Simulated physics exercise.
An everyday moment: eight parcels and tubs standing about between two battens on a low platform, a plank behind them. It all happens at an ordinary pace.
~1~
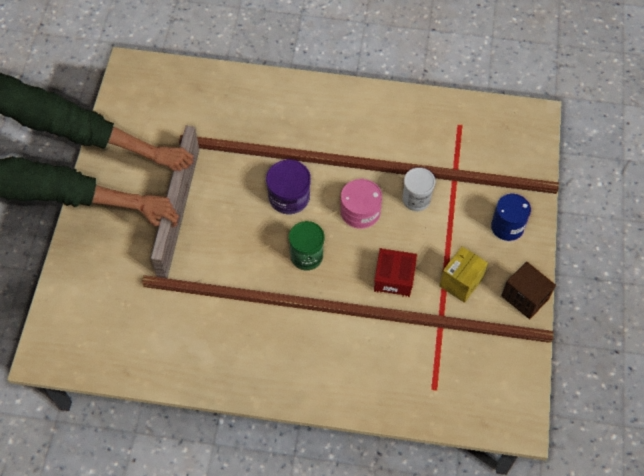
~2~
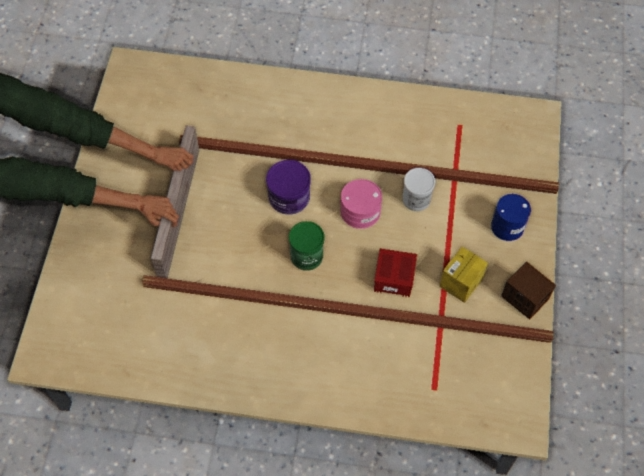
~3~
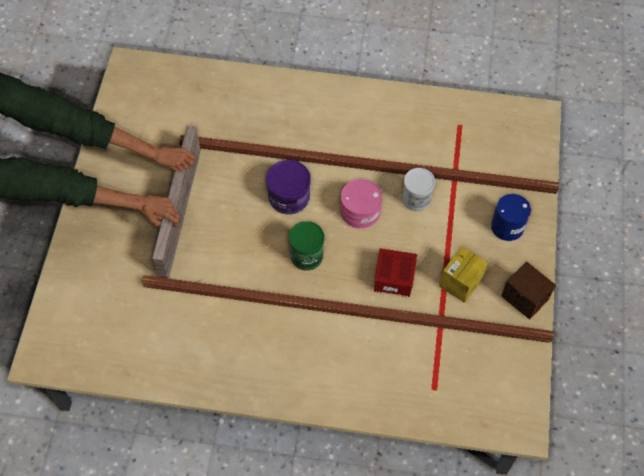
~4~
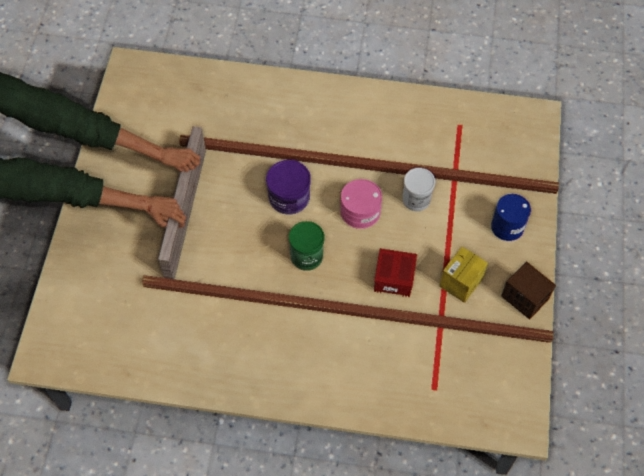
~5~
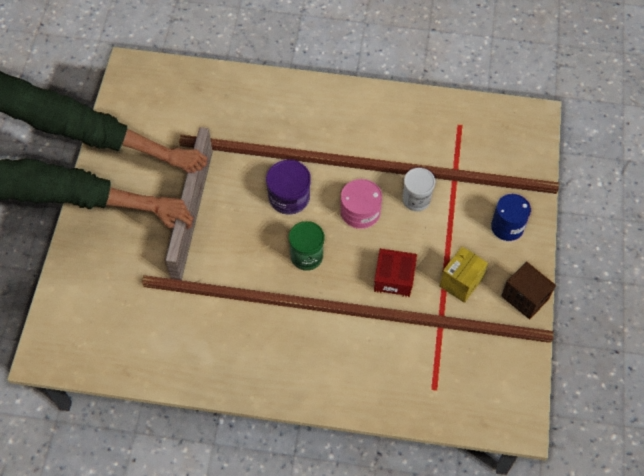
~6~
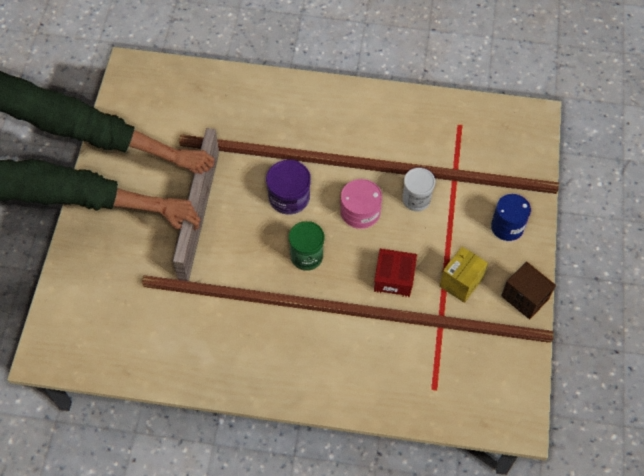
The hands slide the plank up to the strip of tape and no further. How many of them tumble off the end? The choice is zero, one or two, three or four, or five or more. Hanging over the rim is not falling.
The number that fall off is zero.
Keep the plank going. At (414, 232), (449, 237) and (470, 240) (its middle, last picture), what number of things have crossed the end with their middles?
In that order 0, 0 and 1.
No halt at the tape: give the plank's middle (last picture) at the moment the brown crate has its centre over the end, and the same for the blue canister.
At (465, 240) for the brown crate; at (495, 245) for the blue canister.
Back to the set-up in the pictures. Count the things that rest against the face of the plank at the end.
4 of them.
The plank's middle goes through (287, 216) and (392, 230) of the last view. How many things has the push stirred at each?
First 1, then 6.
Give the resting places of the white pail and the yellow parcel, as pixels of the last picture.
The white pail at (470, 186), the yellow parcel at (502, 291).
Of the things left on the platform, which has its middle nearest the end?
That is the brown crate.
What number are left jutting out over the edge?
1 of them.
A little later, none off yet; brown crate at rest near (528, 291); blue canister at rest near (511, 218); yellow parcel at rest near (463, 275).
When it is over, the number that fall off is zero.
